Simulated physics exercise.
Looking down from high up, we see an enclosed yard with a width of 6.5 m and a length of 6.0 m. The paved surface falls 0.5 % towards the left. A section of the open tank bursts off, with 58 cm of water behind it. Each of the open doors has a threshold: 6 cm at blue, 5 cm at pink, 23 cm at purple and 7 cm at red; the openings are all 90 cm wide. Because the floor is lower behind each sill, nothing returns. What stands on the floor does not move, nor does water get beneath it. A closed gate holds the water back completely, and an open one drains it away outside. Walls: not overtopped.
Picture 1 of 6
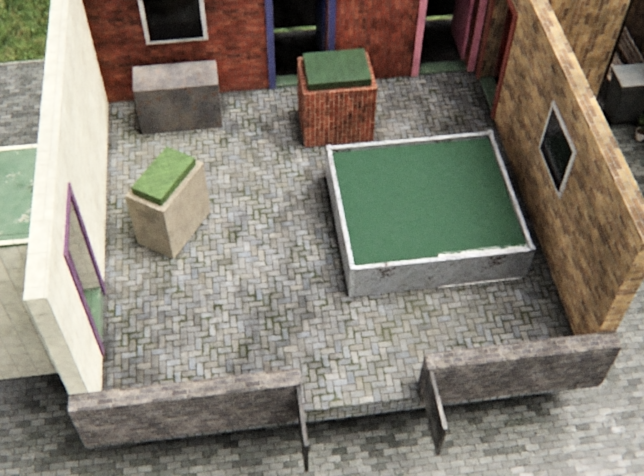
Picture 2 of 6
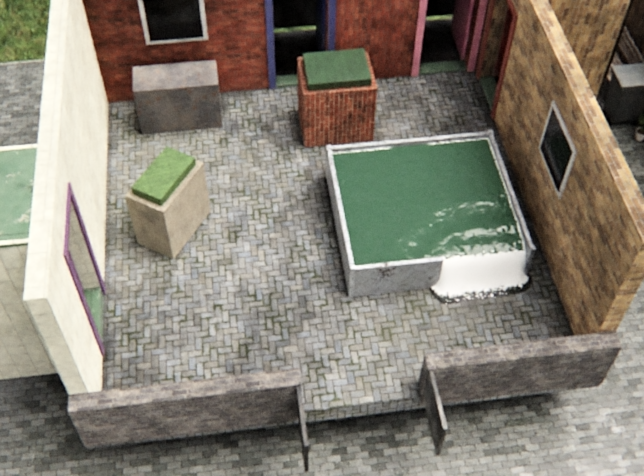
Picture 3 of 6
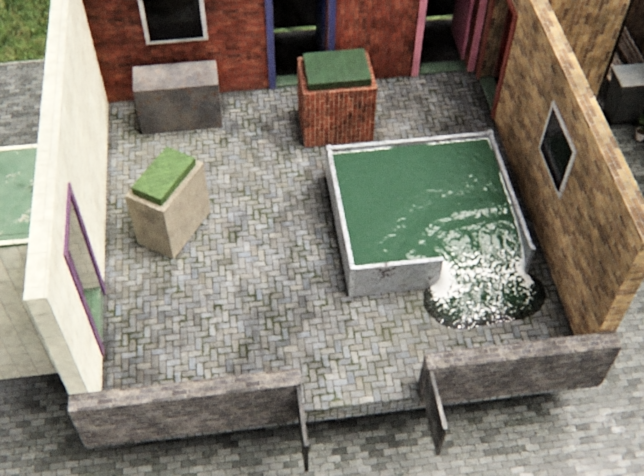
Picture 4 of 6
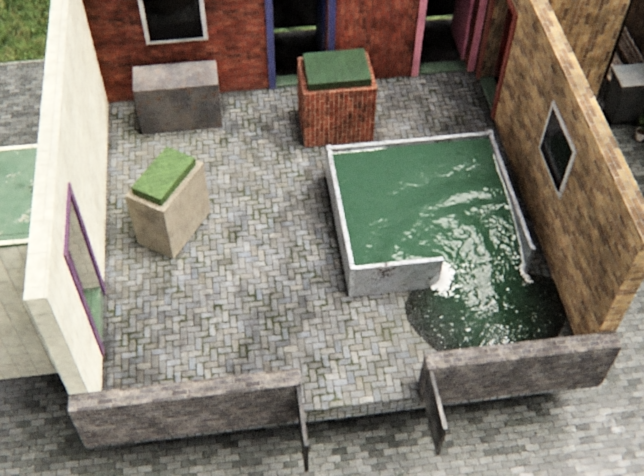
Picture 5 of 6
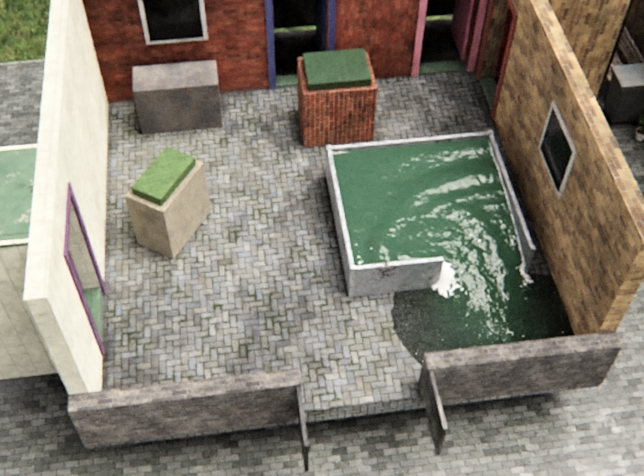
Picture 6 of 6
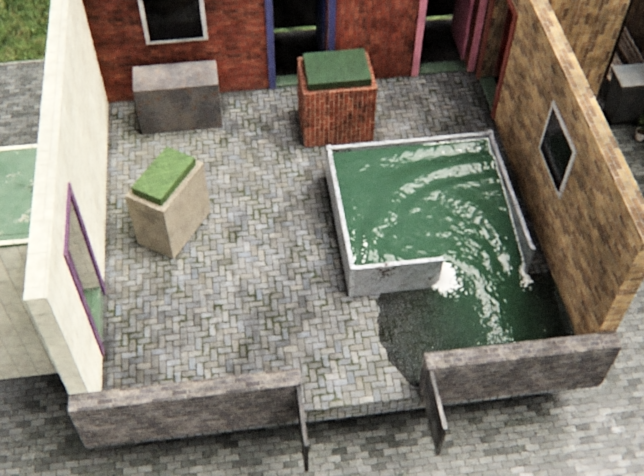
Green water bursting from the lower right corner of a raised open tank and spreading across the paving of a walled yard.
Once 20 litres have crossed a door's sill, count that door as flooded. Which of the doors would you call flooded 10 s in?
I would call the blue door not flooded; I would call the pink door flooded; I would call the purple door not flooded; I would call the red door not flooded.
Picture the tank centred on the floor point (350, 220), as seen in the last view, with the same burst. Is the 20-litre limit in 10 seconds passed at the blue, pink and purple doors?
Compared with that limit, blue falls short, pink overshoots and purple falls short.
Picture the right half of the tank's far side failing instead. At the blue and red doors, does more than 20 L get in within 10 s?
Well, against that limit, at blue it's too much, and at red it's too much.
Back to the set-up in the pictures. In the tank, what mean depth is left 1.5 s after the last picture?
Roughly 36 cm on average.
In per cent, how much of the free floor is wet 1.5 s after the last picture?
Roughly 25 % of the floor is wet.
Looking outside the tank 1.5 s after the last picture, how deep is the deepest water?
Depth: Approx. 44 cm.
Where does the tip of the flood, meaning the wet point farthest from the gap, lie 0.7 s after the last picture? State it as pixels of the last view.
Around pixel (335, 390).
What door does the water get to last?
It would be the blue one.
Then, 0.7 s after the last picture water covers 10 % of the floor and is deepest (52 cm) near (571, 362); blue door not reached, pink door not reached, purple door not reached, red door not reached.
Then, 1.5 s after the last picture water covers 25 % of the floor and is deepest (44 cm) near (532, 366); blue door not reached, pink door not reached, purple door not reached, red door not reached.
Then, 2.8 s after the last picture water covers 50 % of the floor and is deepest (31 cm) near (558, 363); blue door not reached, pink door not reached, purple door 6 cm at the sill, 0 L in, red door 5 cm at the sill, 0 L in.
Then, 5.3 s after the last picture water covers 75 % of the floor and is deepest (21 cm) near (545, 365); blue door 2 cm at the sill, 0 L in, pink door 13 cm at the sill, 118 L in, purple door 16 cm at the sill, 0 L in, red door 4 cm at the sill, 0 L in.
Then, 9.3 s after the last picture water covers 95 % of the floor and is deepest (12 cm) near (103, 359); blue door 6 cm at the sill, 0 L in, pink door 7 cm at the sill, 181 L in, purple door 12 cm at the sill, 0 L in, red door 4 cm at the sill, 0 L in.
